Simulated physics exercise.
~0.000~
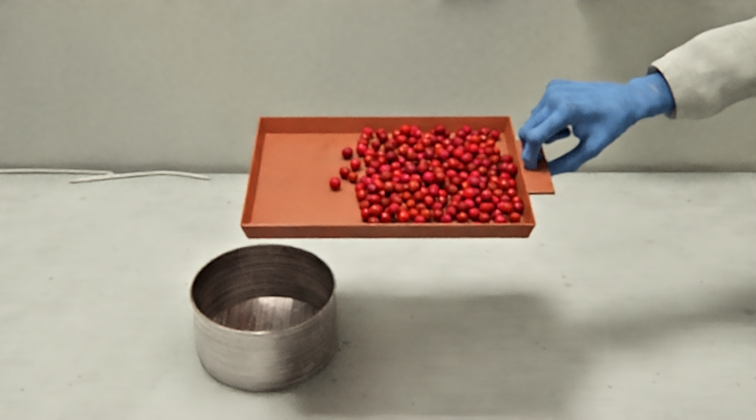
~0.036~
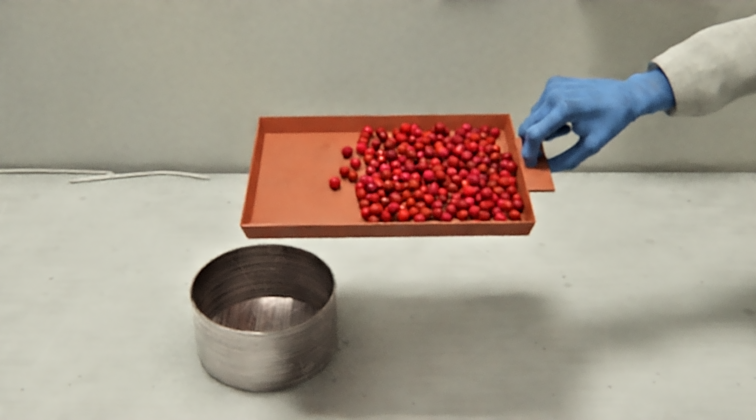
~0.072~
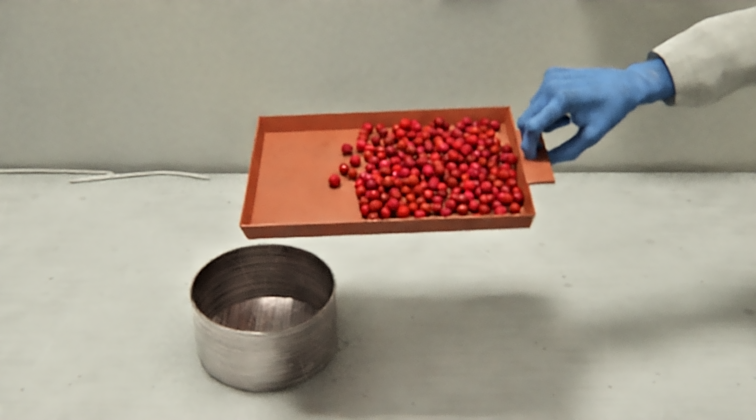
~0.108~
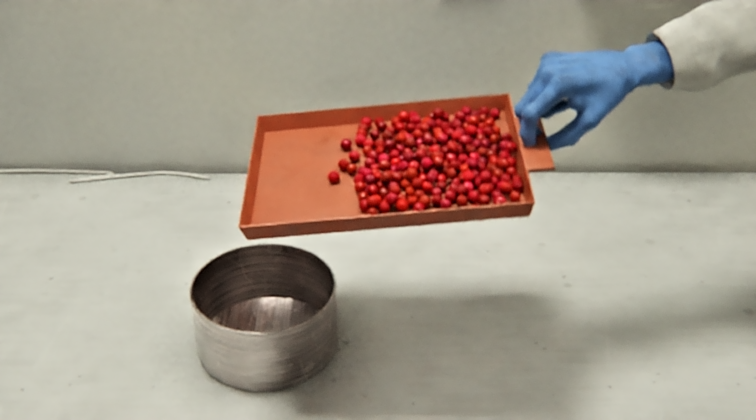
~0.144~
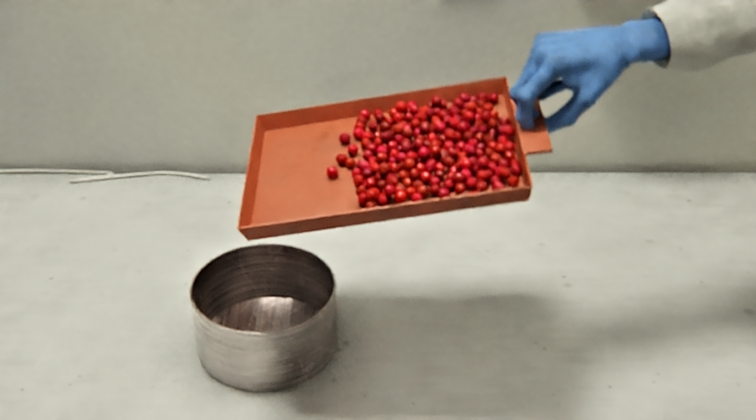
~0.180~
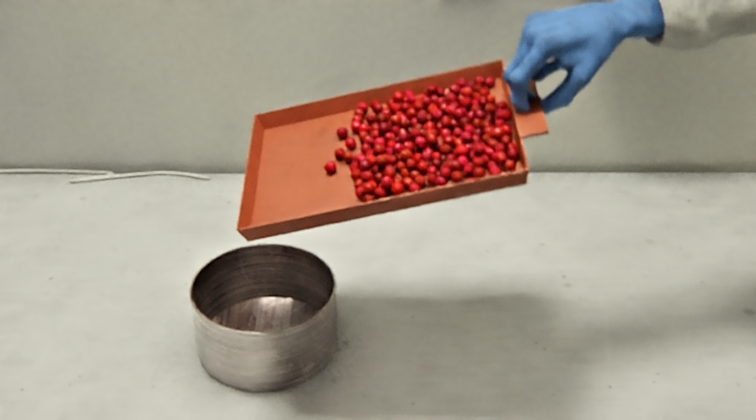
A blue-gloved hand raises the right end of an orange tray holding red cranberries.
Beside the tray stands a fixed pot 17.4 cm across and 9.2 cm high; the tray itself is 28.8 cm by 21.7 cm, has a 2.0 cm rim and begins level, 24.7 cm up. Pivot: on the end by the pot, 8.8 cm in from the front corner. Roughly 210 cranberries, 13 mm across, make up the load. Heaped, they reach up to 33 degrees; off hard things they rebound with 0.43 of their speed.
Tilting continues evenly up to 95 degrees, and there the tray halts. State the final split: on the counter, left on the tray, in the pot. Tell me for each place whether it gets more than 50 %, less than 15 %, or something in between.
Counter: Going to get the main portion; left on the tray: Going to get a small portion; pot: Going to get a middle portion.
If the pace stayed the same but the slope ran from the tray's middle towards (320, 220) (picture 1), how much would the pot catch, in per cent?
Estimate: Some 0 per cent.
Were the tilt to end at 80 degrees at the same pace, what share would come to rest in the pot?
In that case some 15 per cent.
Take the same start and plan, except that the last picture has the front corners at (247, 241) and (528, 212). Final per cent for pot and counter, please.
The pot gets 5 and the counter 95.
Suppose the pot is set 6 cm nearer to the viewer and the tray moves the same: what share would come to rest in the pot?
35 per cent.
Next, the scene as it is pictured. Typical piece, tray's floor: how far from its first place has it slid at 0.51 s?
It has moved some 8 cm from its start.
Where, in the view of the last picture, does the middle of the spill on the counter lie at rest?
Middle of the spill at rest: Roughly (136, 396).
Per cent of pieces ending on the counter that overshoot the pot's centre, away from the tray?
Share past the middle: Roughly 100 percent.
After 0.51 s, tilt 53 degrees; the tray holds 100 %, the pot 0 %.
Then, at 0.74 s, tilt 80 degrees; the tray holds 55 %, the pot 0 %.
After 1.07 s, tilt 95 degrees; the tray holds 5 %, the pot 10 %.
In the end, at 2.0 s, counter 80 %, tray 0 %, pot 20 %.
